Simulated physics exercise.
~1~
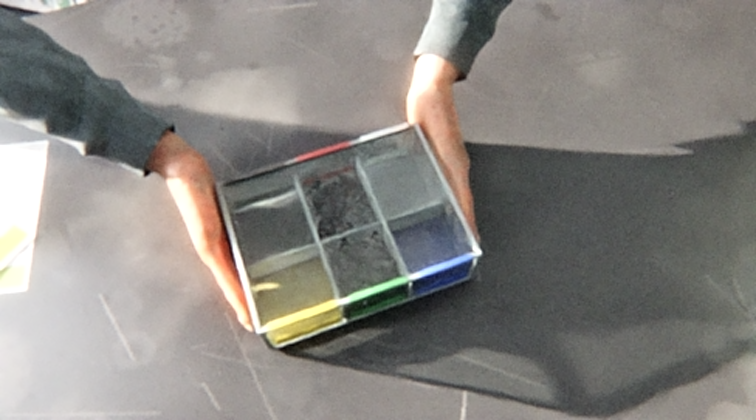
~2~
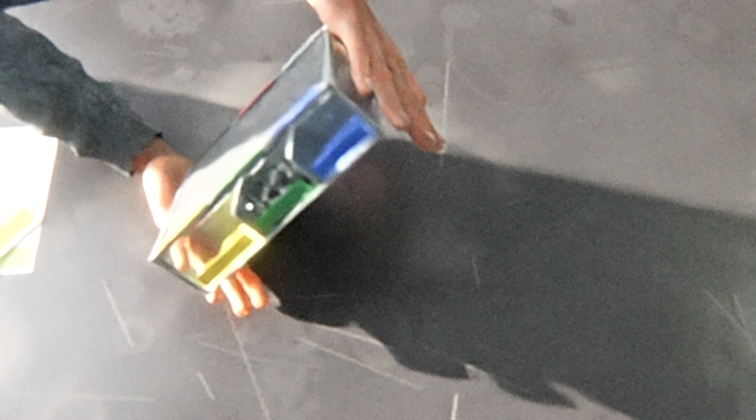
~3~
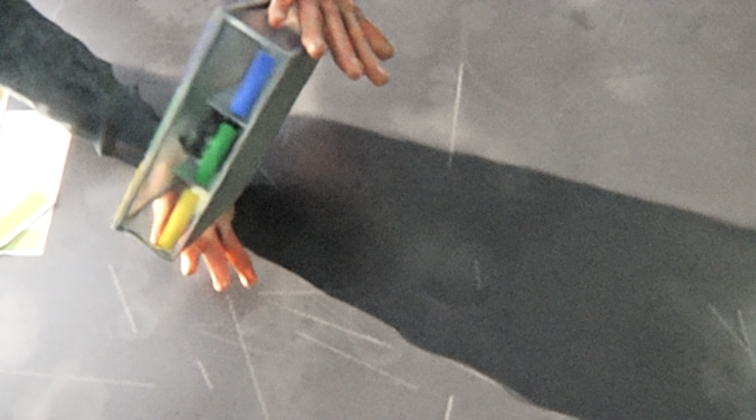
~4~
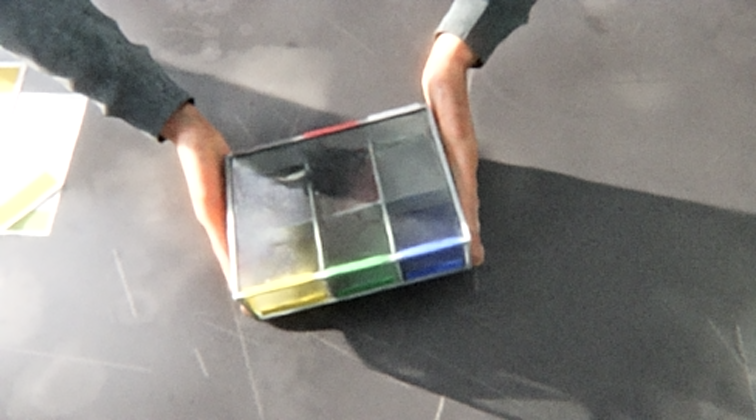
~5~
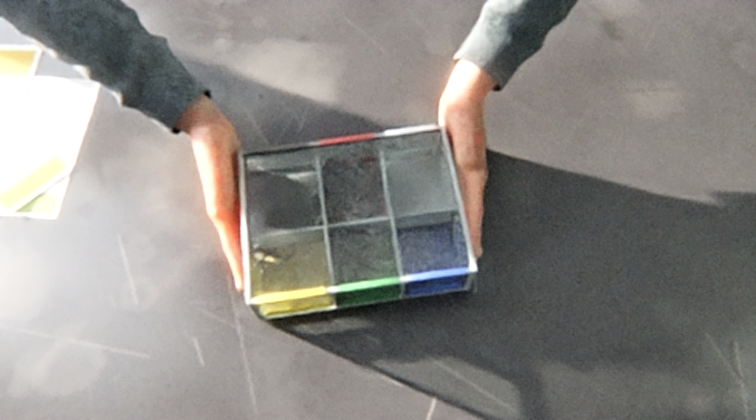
We see two hands holding a clear-lidded, six-compartment box with dark pieces inside and yellow, green and blue markings along its near edge; they tilt it steeply up on one corner, then lower it back, ending with it nearly flat, dark pieces still visible inside.
